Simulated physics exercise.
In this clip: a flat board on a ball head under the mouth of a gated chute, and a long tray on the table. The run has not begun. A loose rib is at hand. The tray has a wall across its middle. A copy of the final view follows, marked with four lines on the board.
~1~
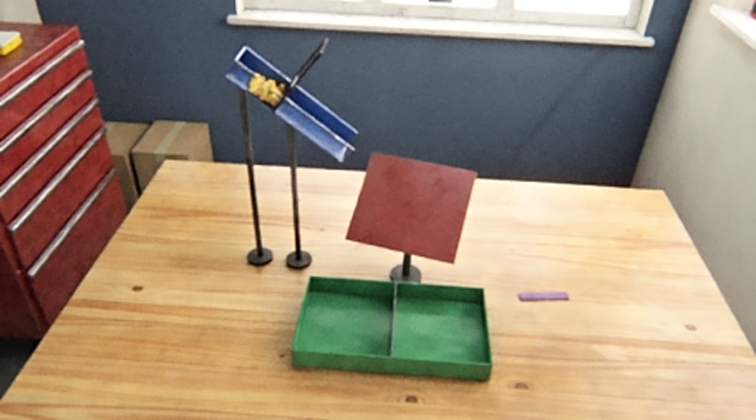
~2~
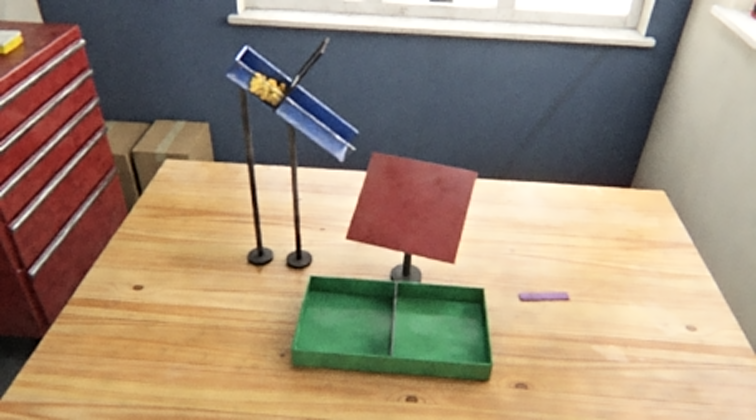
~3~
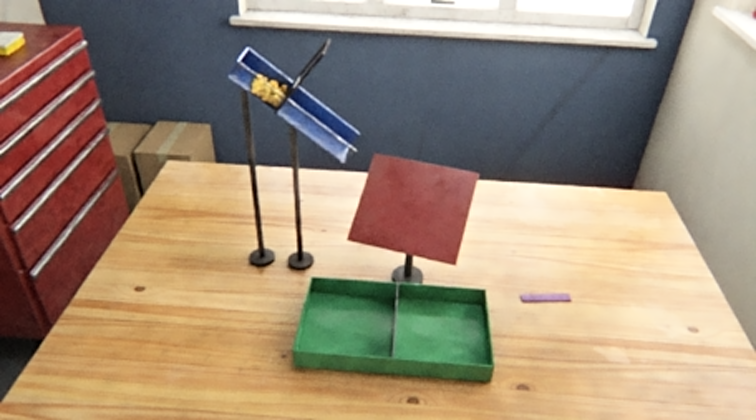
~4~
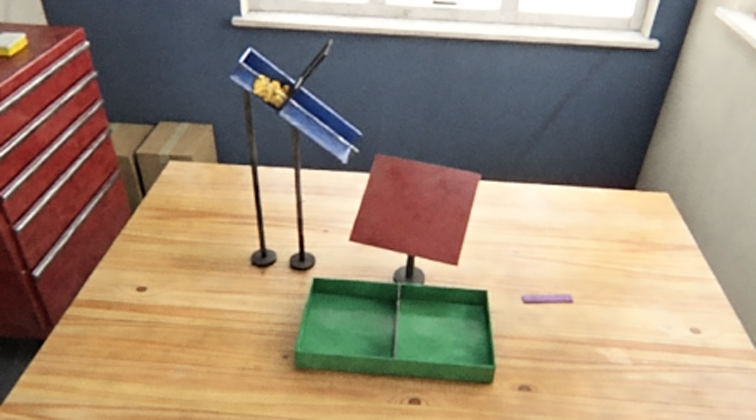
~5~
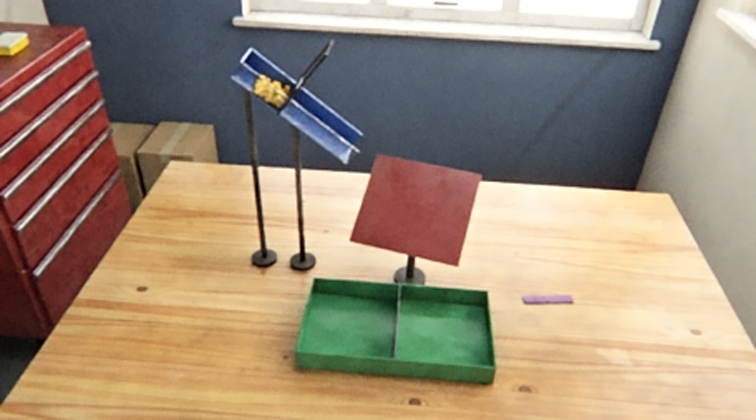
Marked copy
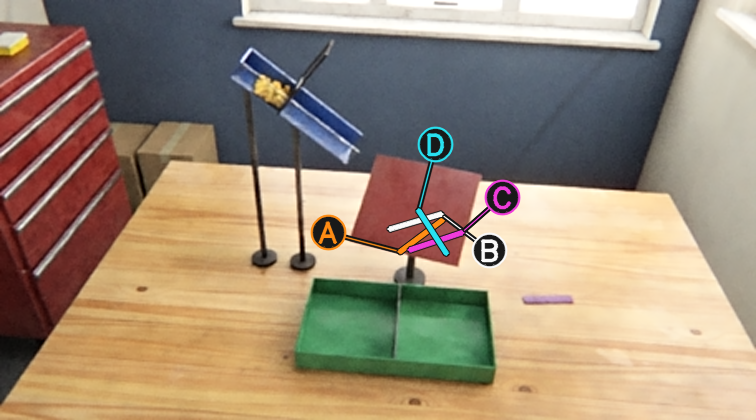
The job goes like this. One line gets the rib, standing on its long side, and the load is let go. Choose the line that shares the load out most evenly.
Choose D.
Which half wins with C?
The left half.
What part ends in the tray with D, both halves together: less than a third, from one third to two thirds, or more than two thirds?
It is more than two thirds.
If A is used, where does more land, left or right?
The left half.
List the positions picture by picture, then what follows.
Load behind the gate at (268, 92), puffed corn balls; lip of the chute at (344, 154), sloping fairly steeply, in the first picture.
Middle of the board at (412, 205), tilted fairly steeply; middle of its low edge at (399, 251); of its high edge at (424, 162), in the second picture.
Front corners of the tray at (293, 350) and (494, 366); front end of its middle wall at (393, 358); gate still shut at (294, 86), in the third picture.
Middle of the load at (272, 94); lip at (348, 155), in the fourth picture.
Middle of the load at (273, 94); lip at (349, 156), in the fifth picture.
On the marked copy, line A from (442, 219) to (400, 251); line B from (441, 214) to (390, 229); line C from (461, 232) to (410, 249); line D from (418, 210) to (446, 253).
If A is chosen, of what is caught, nearly all in the left half, a stray few in the right.
If B is chosen, of what is caught, nearly all in the left half, a small part in the right.
If C is chosen, of what is caught, most in the left half, a small part in the right.
If D is chosen, of what is caught, about a third in the left half, about two thirds in the right.
